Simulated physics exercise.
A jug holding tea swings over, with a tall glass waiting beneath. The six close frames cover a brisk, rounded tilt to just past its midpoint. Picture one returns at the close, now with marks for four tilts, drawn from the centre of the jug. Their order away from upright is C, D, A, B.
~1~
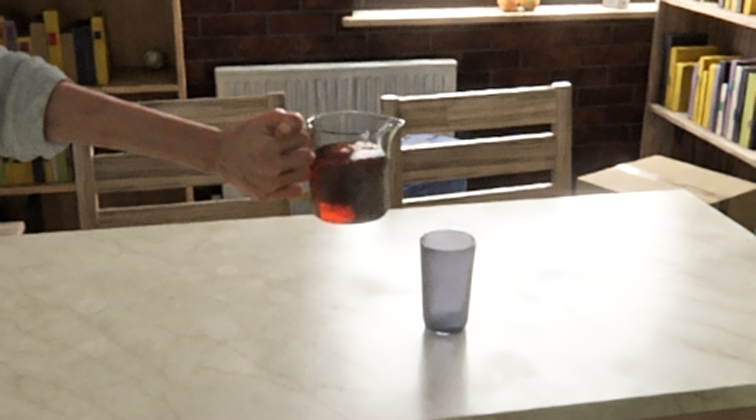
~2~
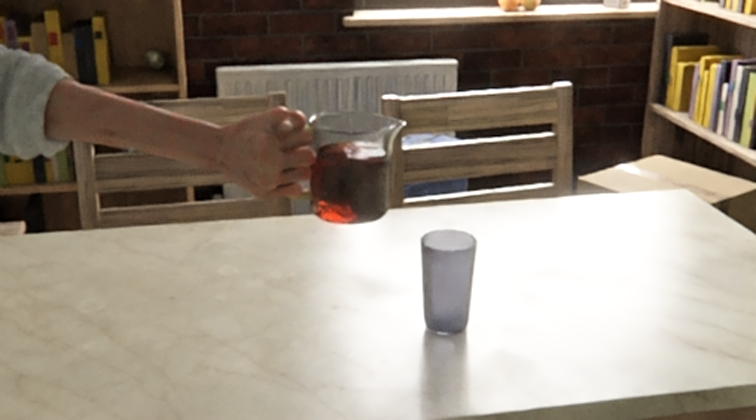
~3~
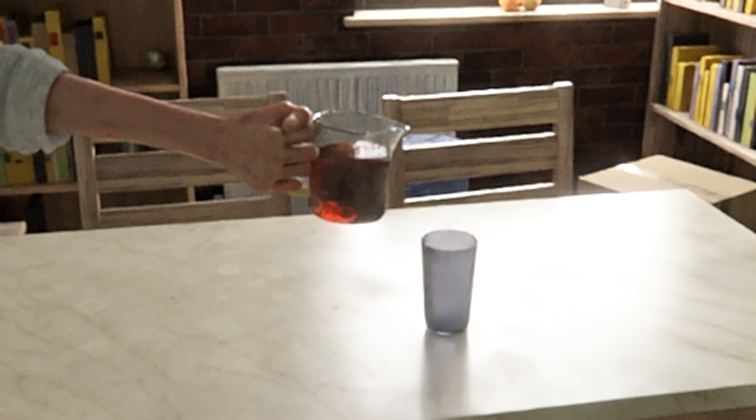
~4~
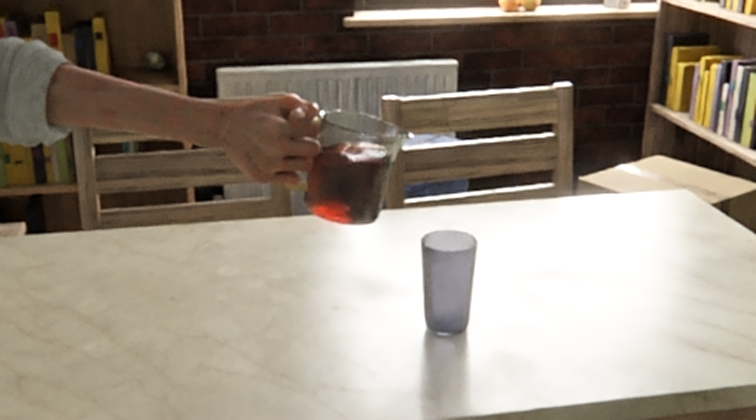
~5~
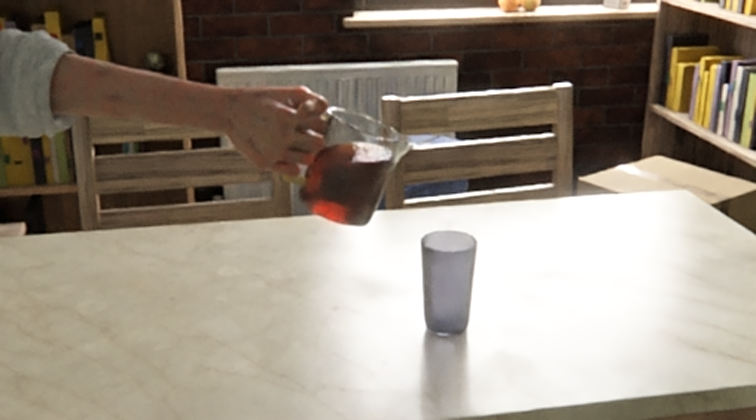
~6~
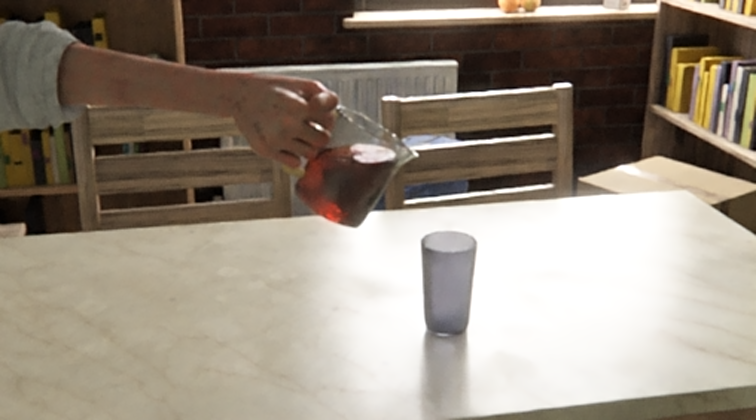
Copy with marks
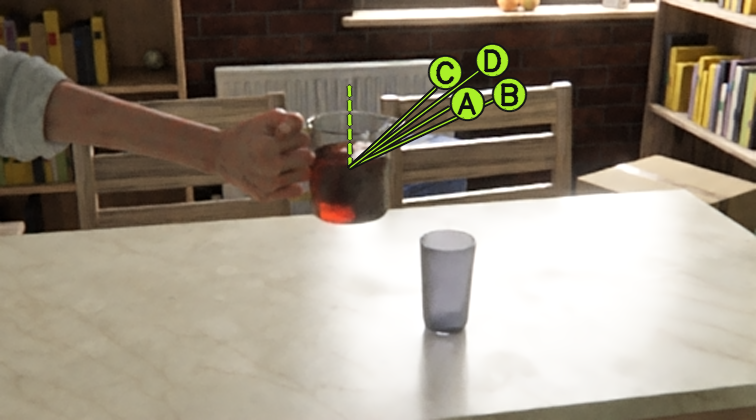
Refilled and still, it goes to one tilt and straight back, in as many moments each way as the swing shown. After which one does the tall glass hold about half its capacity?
The answer is tilt A.
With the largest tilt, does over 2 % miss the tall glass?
No, it does not.
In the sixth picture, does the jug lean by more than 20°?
Yes.
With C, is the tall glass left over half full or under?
Under.
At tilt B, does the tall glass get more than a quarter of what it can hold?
Yes, clearly.
In lime, A at (449, 107); B at (493, 100); C at (435, 88); D at (478, 71).
Choosing A, the tall glass ends with about 51 % of what it can hold.
Choosing B, the tall glass ends with about 69 % of what it can hold.
Choosing C, the tall glass ends with about 19 % of what it can hold.
Choosing D, the tall glass ends with about 33 % of what it can hold.
